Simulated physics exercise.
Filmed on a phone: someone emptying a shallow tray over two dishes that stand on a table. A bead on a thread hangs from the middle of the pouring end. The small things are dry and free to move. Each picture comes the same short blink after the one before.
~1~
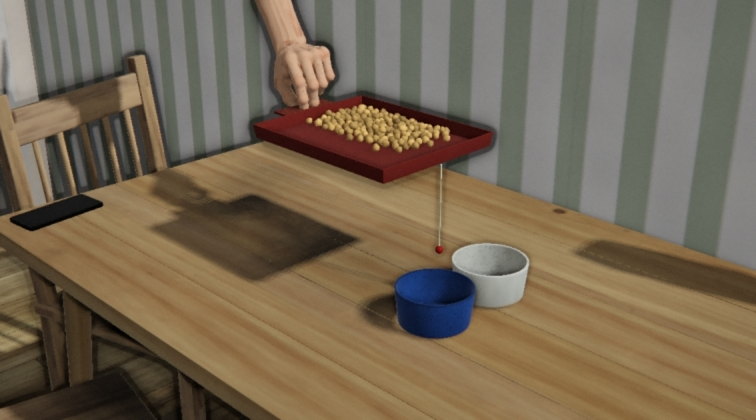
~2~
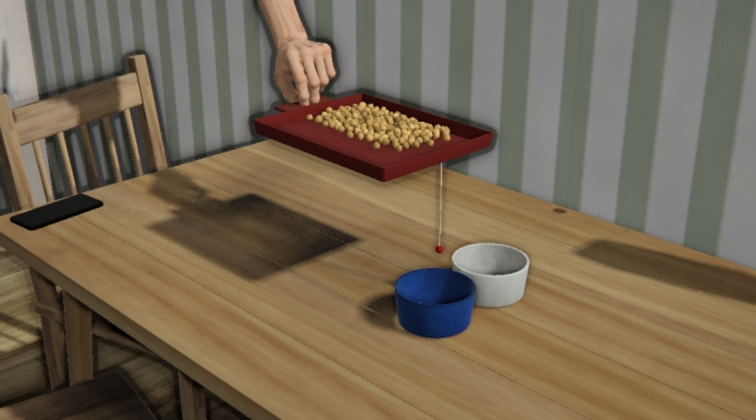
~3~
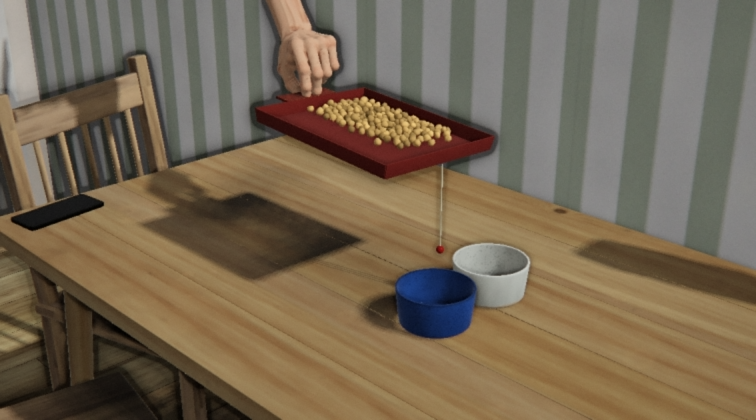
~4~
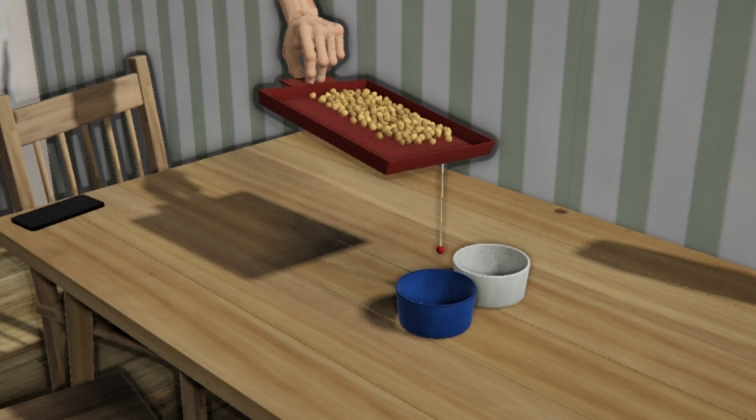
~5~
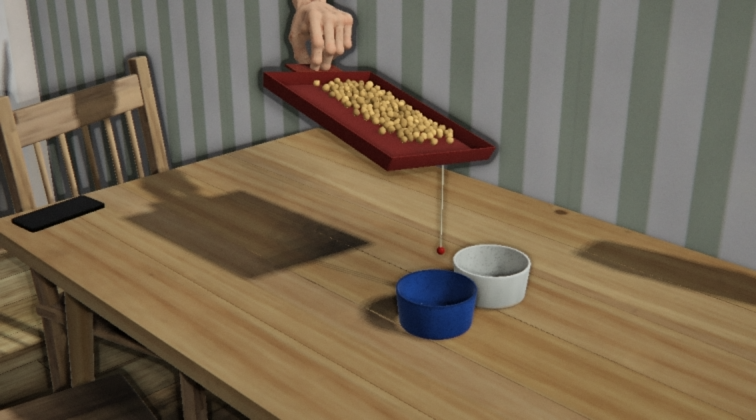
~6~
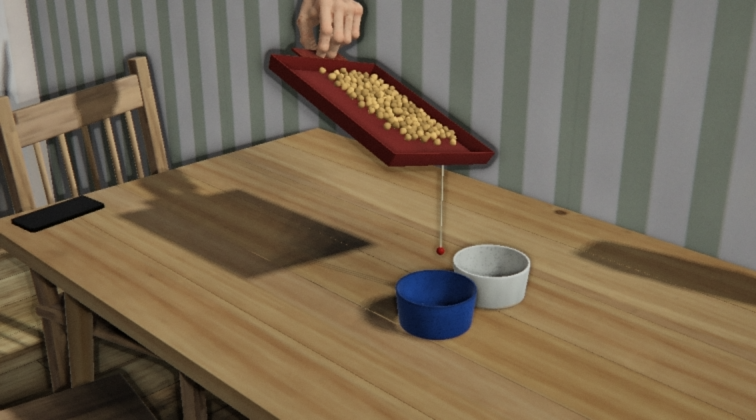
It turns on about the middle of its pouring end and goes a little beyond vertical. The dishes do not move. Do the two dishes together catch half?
They take under half between them.
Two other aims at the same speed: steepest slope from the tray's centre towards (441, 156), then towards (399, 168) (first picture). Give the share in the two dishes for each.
Roughly 70 per cent, and 50 per cent.
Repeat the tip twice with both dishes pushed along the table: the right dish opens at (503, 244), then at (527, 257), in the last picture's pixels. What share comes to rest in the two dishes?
In turn 50 and 0 in a hundred.
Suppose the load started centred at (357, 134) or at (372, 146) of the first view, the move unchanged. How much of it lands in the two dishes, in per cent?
Roughly 30 per cent, and 30 per cent.
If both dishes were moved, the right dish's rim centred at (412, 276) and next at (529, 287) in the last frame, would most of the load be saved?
The first try: The smaller part. The second: Below a half.
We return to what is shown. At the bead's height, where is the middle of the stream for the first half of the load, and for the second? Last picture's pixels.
Around (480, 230) and then (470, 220).
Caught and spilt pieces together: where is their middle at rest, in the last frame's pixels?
At about (486, 269).
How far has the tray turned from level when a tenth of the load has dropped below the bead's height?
At about 110°.
Shortly afterwards, tray tipped steeply; all but a few on the tray; only a few in the right dish; only a few outside both; a little in the air.
Next, tray tipped past a quarter turn; near two thirds on the tray; only a few in the right dish; a little outside both; near a quarter in the air.
Some moments later, tray tipped past a quarter turn; near a quarter in the right dish; the bulk outside both.
In the end, tray tipped past a quarter turn; none at all in the left dish; near a quarter in the right dish; the bulk outside both.
